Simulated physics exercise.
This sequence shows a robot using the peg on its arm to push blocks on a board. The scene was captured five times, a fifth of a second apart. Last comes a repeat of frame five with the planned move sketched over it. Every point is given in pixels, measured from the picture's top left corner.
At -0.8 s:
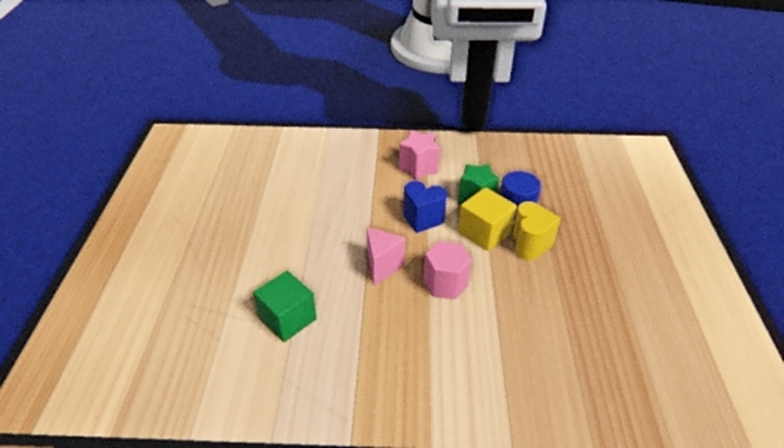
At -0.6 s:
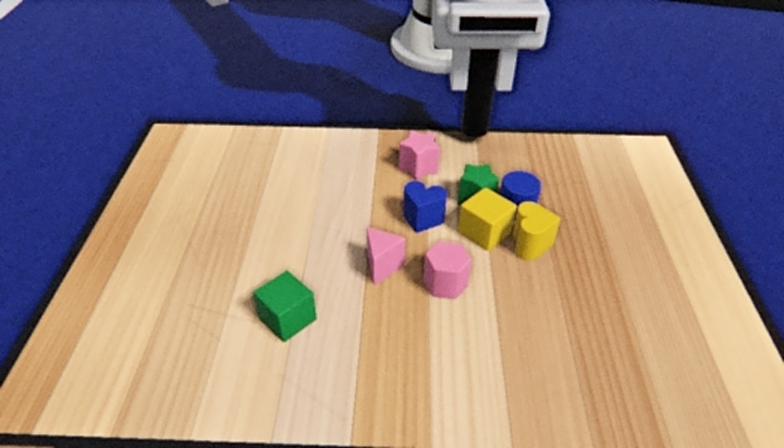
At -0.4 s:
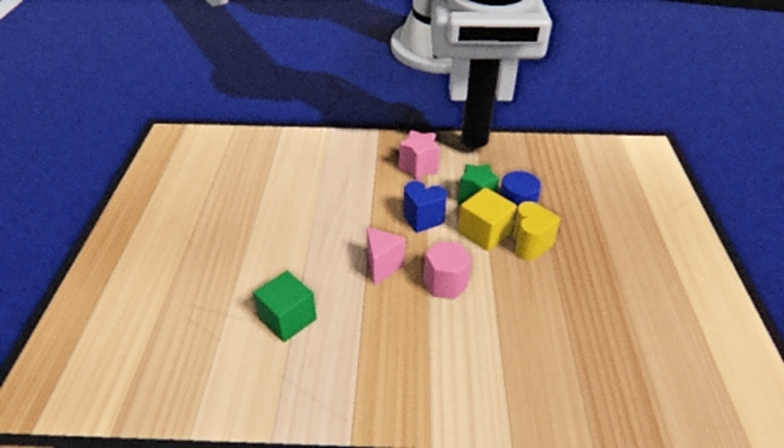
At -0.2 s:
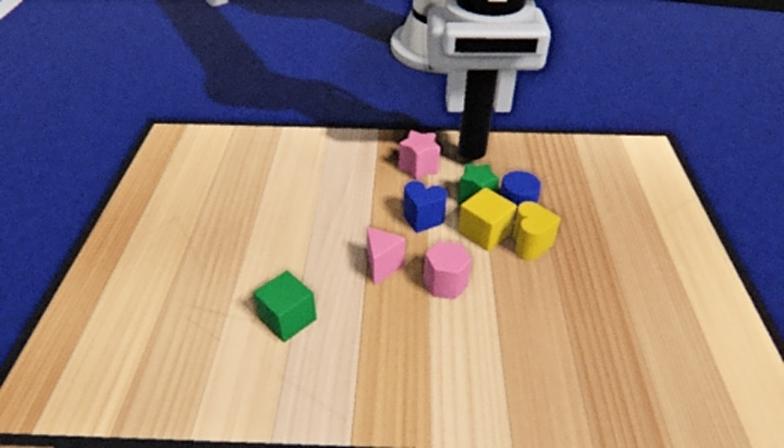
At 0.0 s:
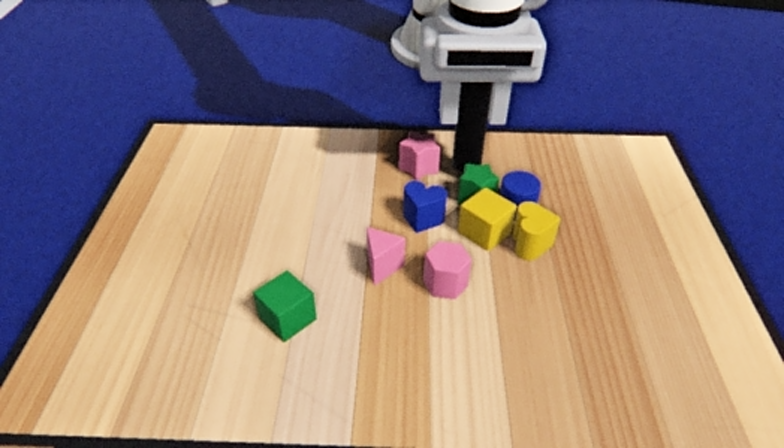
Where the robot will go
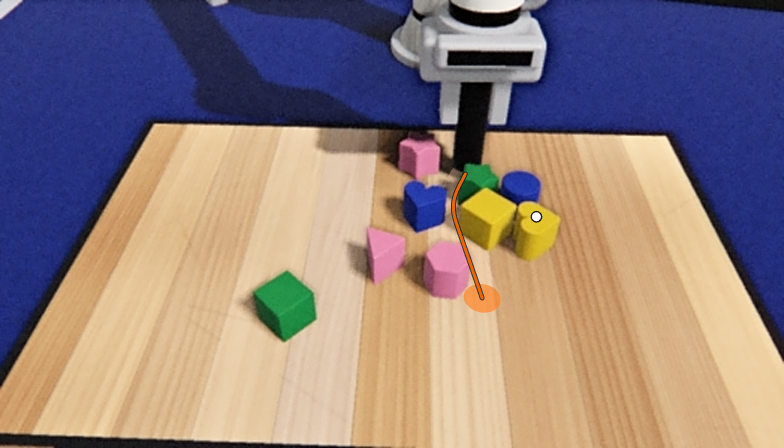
On a wooden board over a blue surface, a robot arm's black peg moves from the far edge toward the green star block, drifting slightly left near the end, while the pink, green, blue and yellow blocks stay still.
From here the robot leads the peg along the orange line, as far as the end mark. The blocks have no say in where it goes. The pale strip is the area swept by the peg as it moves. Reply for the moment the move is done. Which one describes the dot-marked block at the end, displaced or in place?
By the time the path is finished, it has moved at least a centimetre.
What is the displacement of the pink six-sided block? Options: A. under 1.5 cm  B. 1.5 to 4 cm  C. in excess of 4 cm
That would be B.
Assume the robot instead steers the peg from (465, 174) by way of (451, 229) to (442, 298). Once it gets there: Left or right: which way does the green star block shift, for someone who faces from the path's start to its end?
Slides left.
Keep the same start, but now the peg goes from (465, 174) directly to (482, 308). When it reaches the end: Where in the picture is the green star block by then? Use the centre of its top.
At the end it should sit near (525, 283).
Path on the board, from (465, 174) through (453, 208) and (466, 250) to (482, 298); the dot is on the yellow heart.
The first path, step by step. One third of the way, peg (454, 199); green star block (487, 189), turned 70° anticlockwise; yellow square piece (501, 215), turned 25° clockwise; yellow heart (541, 219).
Two thirds of the way, peg (467, 240); green star block (492, 196), turned 110° anticlockwise; yellow square piece (516, 232), turned 15° clockwise; yellow heart (549, 221), turned 30° anticlockwise.
At the end, peg (484, 288); pink six-sided block (445, 271), turned 65° clockwise; green star block (492, 196), turned 110° anticlockwise; yellow square piece (525, 245), turned 25° anticlockwise; yellow heart (550, 220), turned 35° anticlockwise.
